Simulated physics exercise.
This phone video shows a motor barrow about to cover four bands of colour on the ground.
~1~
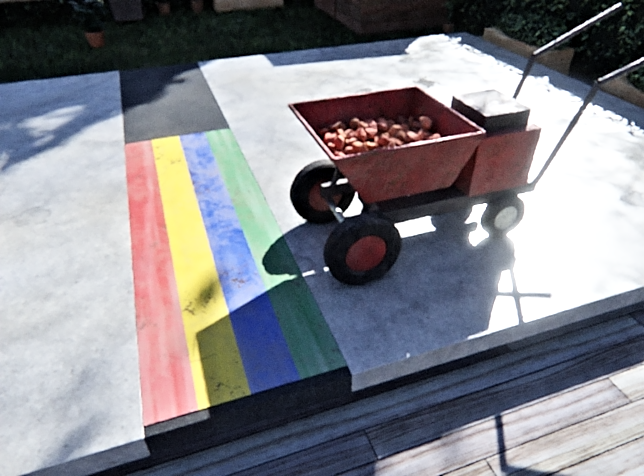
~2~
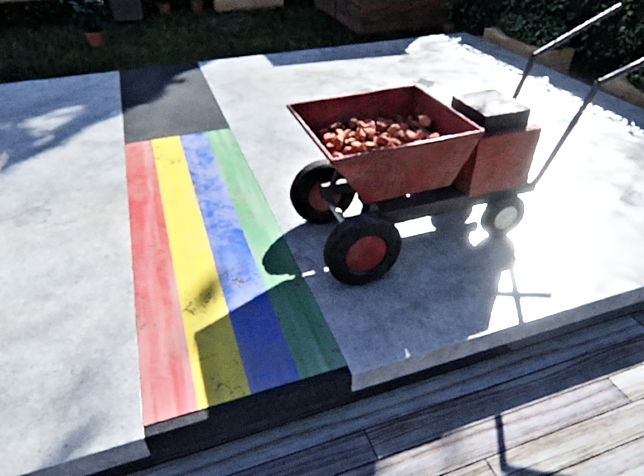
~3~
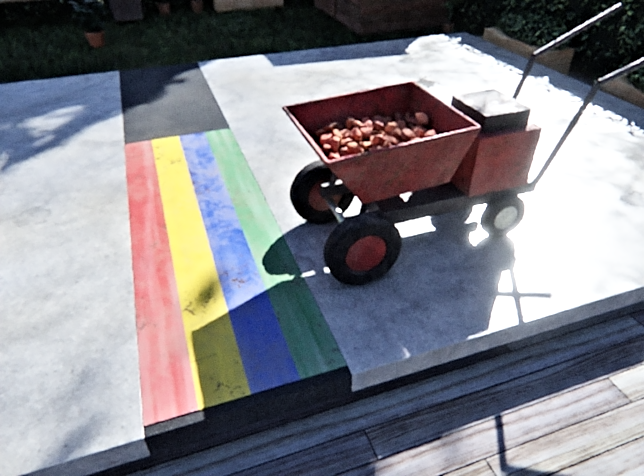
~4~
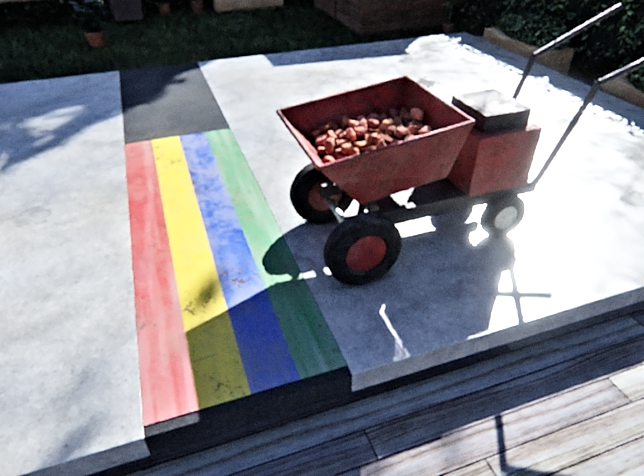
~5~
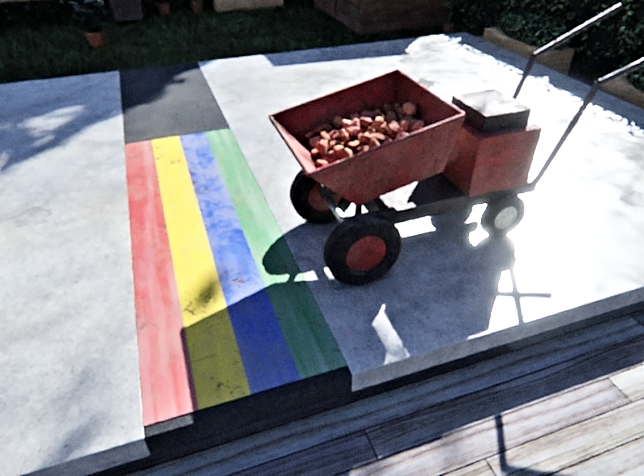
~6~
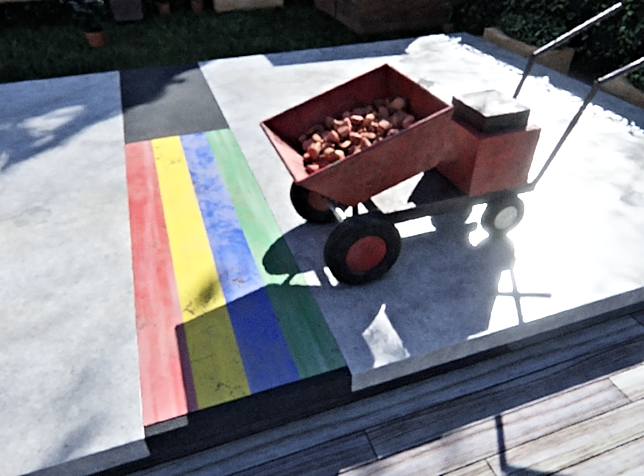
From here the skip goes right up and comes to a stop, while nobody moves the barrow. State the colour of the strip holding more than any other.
It is yellow.
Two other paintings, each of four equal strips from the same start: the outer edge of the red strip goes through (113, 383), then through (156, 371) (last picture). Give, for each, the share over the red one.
Roughly 10 per cent, then roughly 20 per cent.
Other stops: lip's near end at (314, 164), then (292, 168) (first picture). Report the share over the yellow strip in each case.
40 % then 30 %.
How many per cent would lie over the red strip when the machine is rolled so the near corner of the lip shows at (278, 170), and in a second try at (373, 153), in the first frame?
Roughly 40 per cent, then roughly 0 per cent.
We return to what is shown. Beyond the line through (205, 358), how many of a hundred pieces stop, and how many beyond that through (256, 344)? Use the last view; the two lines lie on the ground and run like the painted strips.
First some 20, then 60 per cent.
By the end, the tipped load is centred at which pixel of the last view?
The centre settles at about (201, 273).
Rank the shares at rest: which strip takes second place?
Following the top strip comes the blue one.
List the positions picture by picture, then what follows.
In the first picture, lip of the skip at (334, 160), level; top of the load at (384, 143), lumps of rubble; green strip at (304, 326); blue strip at (260, 338); yellow strip at (214, 350); red strip at (165, 363).
In the second picture, lip of the skip at (332, 161), level; top of the load at (383, 143).
In the third picture, lip of the skip at (327, 164), tipped barely; top of the load at (390, 141).
In the fourth picture, lip of the skip at (319, 168), tipped a little; top of the load at (396, 144).
In the fifth picture, lip of the skip at (309, 175), tipped a little; top of the load at (393, 128).
In the sixth picture, lip of the skip at (299, 183), tipped clearly; top of the load at (390, 134); green strip at (304, 326); blue strip at (260, 338); yellow strip at (214, 350); red strip at (165, 363).
Soon after the last picture, skip tipped steeply; all in the skip.
A little later, skip tipped right over; most in the skip; a small part over the blue strip; a small part over the yellow strip; a stray few over the red strip.
Later still, skip tipped right over; about a third in the skip; about a quarter over the blue strip; about a third over the yellow strip; a small part over the red strip; a stray few off the paint.
At rest, skip tipped right over; about a third in the skip; none over the green strip; about a quarter over the blue strip; about a third over the yellow strip; a small part over the red strip; a stray few off the paint.
